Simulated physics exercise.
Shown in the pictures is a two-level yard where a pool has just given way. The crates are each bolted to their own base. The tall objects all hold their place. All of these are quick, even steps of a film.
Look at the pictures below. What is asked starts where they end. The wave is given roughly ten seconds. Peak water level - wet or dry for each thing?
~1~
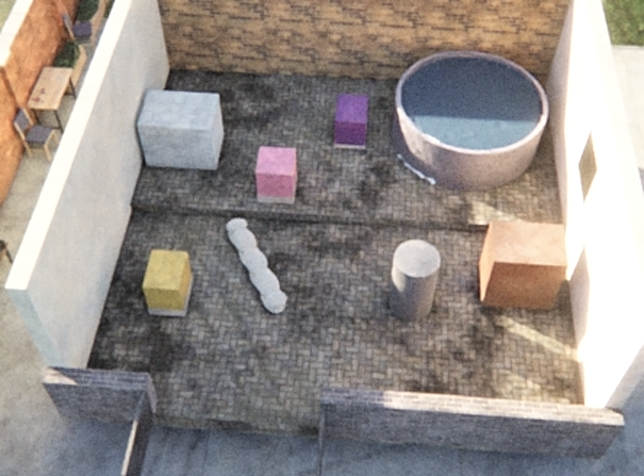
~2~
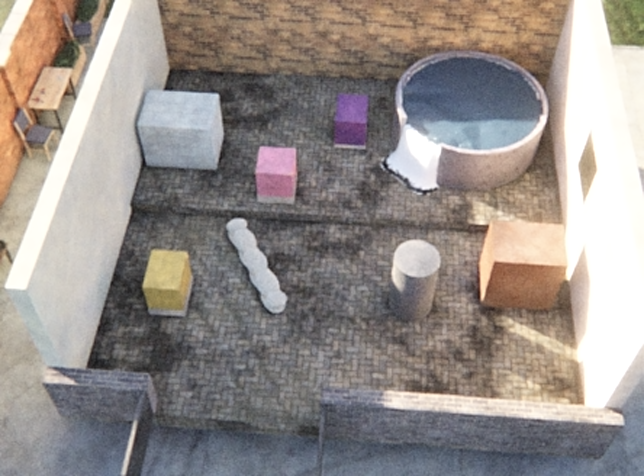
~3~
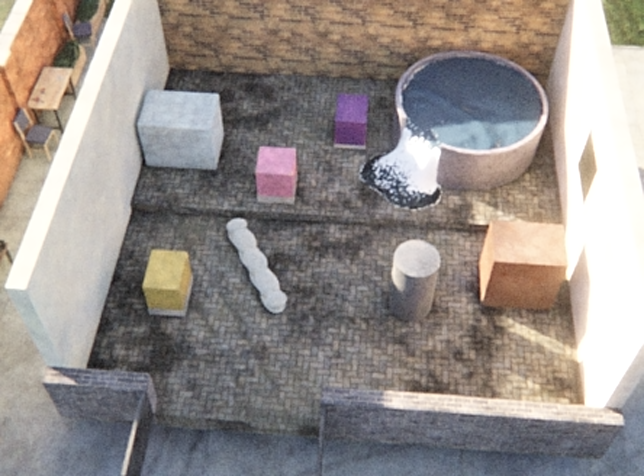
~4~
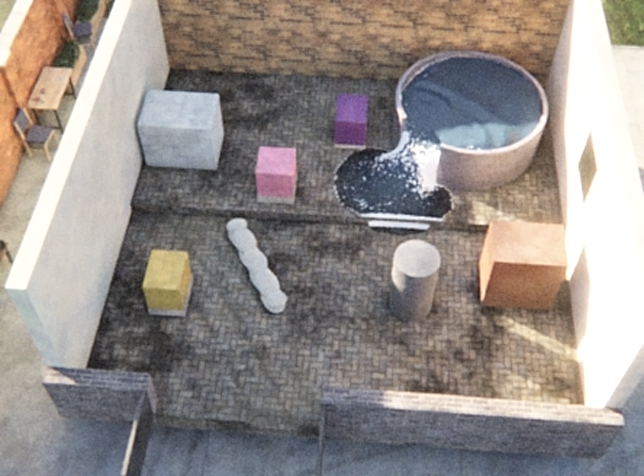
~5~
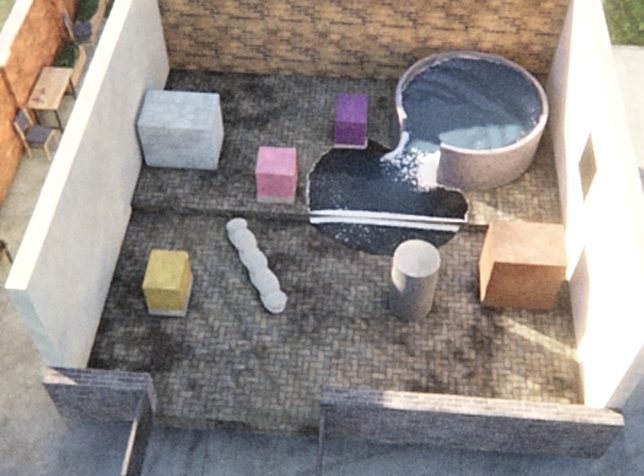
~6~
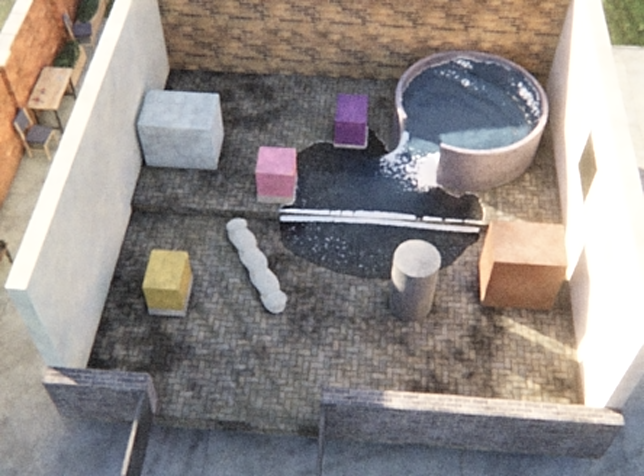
Yellow crate - dry; purple crate - dry; pink crate - wet.
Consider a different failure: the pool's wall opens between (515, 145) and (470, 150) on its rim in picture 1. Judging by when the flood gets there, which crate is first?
That would be the crate marked pink.
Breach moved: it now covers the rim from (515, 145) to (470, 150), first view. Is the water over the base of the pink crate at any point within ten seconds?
Note: Pink crate stays out of reach.
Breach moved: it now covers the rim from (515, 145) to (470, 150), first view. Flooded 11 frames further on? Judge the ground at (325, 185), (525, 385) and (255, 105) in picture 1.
Well, the first one's left untouched, the second's sodden, and the third's left untouched.
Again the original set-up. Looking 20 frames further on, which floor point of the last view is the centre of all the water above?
At roughly (398, 189).
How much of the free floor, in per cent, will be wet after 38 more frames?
Estimated share: About 70 %.
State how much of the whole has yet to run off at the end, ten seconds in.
I'd put it at about 74 per cent.
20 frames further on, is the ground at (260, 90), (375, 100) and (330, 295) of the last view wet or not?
Going through them in order, I'd say drenched, clear and drenched.
A moment on, water covers 30 % of the floor; the yellow crate not reached, the purple crate water round its plinth, the pink crate water round its plinth.
Next, water covers 45 % of the floor; the yellow crate water round its plinth, the purple crate water round its plinth, the pink crate water round its plinth.
Then, water covers 60 % of the floor; the yellow crate water round its plinth, the purple crate water round its plinth, the pink crate water round its plinth.
Later, water covers 70 % of the floor; the yellow crate water round its plinth, the purple crate water round its plinth, the pink crate water round its plinth.
In the end, water covers 85 % of the floor; the yellow crate stayed above the water, the purple crate stayed above the water, the pink crate was topped.
